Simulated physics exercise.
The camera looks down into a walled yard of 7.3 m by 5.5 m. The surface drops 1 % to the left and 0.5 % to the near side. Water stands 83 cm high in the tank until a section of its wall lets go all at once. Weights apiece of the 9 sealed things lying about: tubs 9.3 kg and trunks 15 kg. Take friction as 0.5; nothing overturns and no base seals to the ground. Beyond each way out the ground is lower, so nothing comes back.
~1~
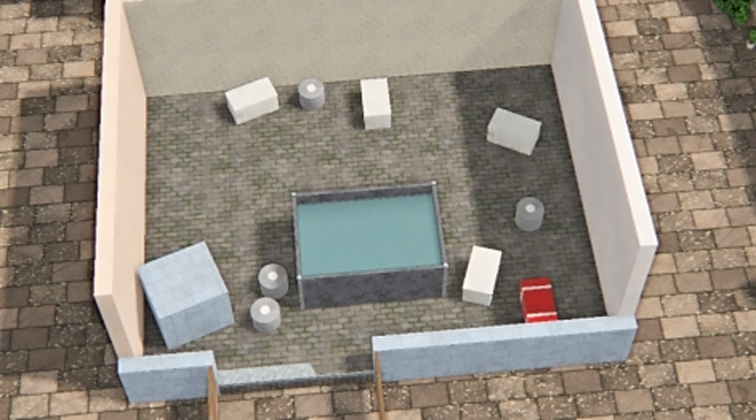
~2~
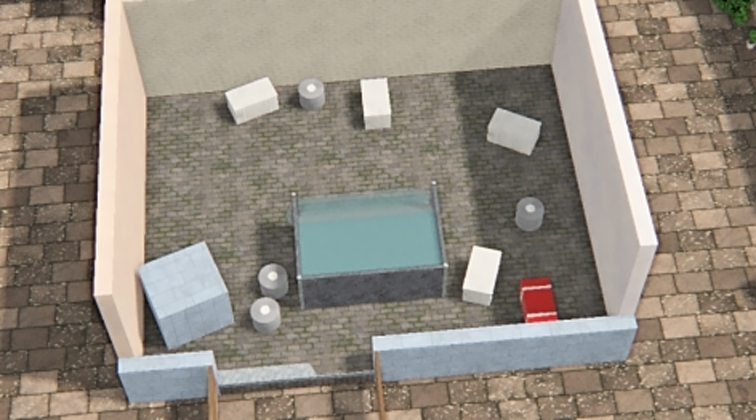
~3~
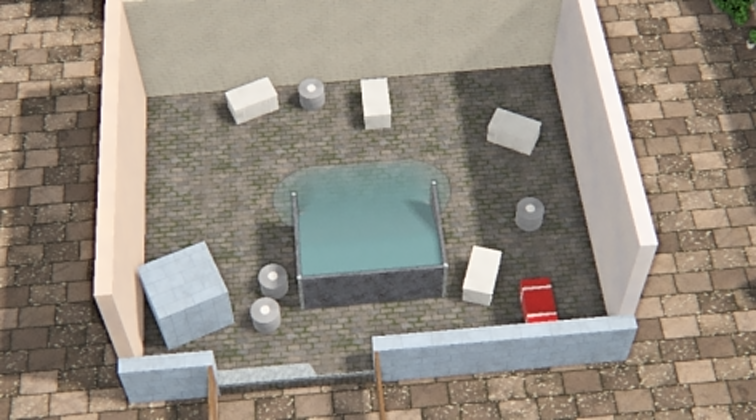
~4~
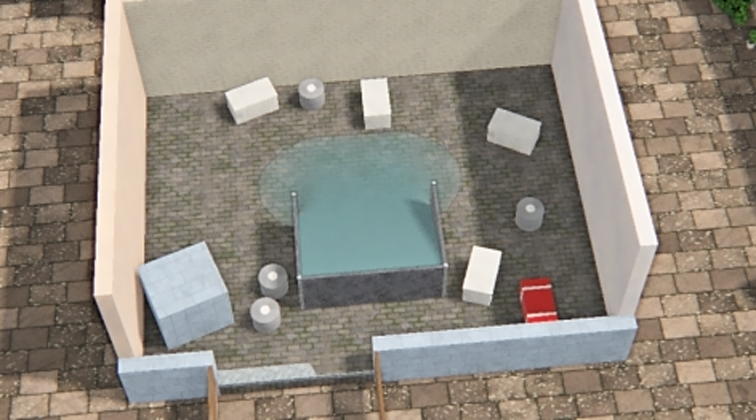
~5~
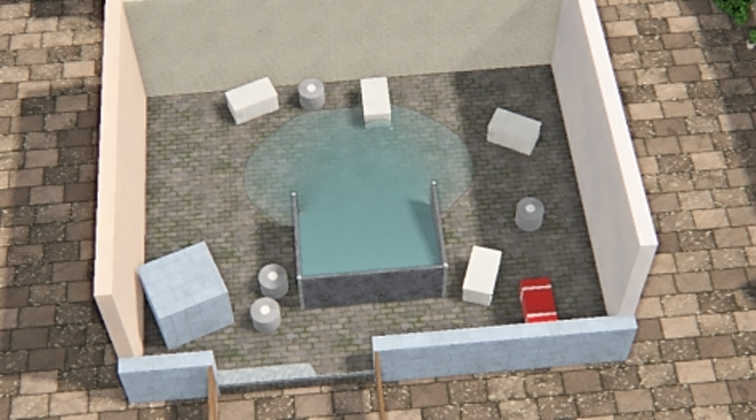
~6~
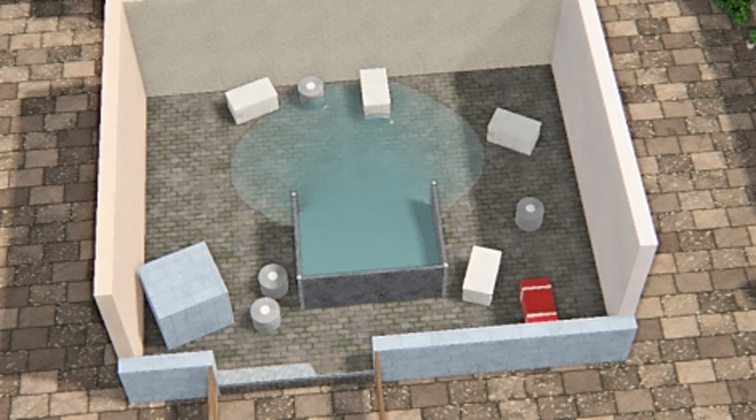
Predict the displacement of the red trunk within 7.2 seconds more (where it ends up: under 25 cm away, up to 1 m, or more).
The red trunk gets carried off.
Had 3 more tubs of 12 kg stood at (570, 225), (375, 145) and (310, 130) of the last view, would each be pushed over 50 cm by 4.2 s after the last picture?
In turn: Over, more, over.
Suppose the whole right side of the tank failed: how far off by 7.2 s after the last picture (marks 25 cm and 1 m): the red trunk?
In that case the red trunk gets carried off.
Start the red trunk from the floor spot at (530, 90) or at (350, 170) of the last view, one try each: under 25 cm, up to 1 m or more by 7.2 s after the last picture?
In turn: It travels far; it gets carried off.
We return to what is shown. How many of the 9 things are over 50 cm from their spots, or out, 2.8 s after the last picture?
4 of them.
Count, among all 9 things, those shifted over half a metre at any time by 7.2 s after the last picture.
9 of them.
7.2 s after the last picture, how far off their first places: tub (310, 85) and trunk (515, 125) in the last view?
In turn: 550 cm, 250 cm.
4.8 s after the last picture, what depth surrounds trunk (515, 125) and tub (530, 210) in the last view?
About 5 and 5 cm.
Then, 0.9 s after the last picture the red trunk is near (540, 301), 0.0 m from its start, aground; 0 of 9 are out; 3 afloat.
Then, 2.8 s after the last picture the red trunk is near (540, 301), 0.0 m from its start, aground; 0 of 9 are out; 3 afloat.
Then, 4.8 s after the last picture the red trunk is near (494, 306), 0.7 m from its start, aground; 0 of 9 are out; 6 afloat.
Then, 7.2 s after the last picture the red trunk is near (355, 323), 2.9 m from its start, afloat; 2 of 9 are out; 6 afloat.
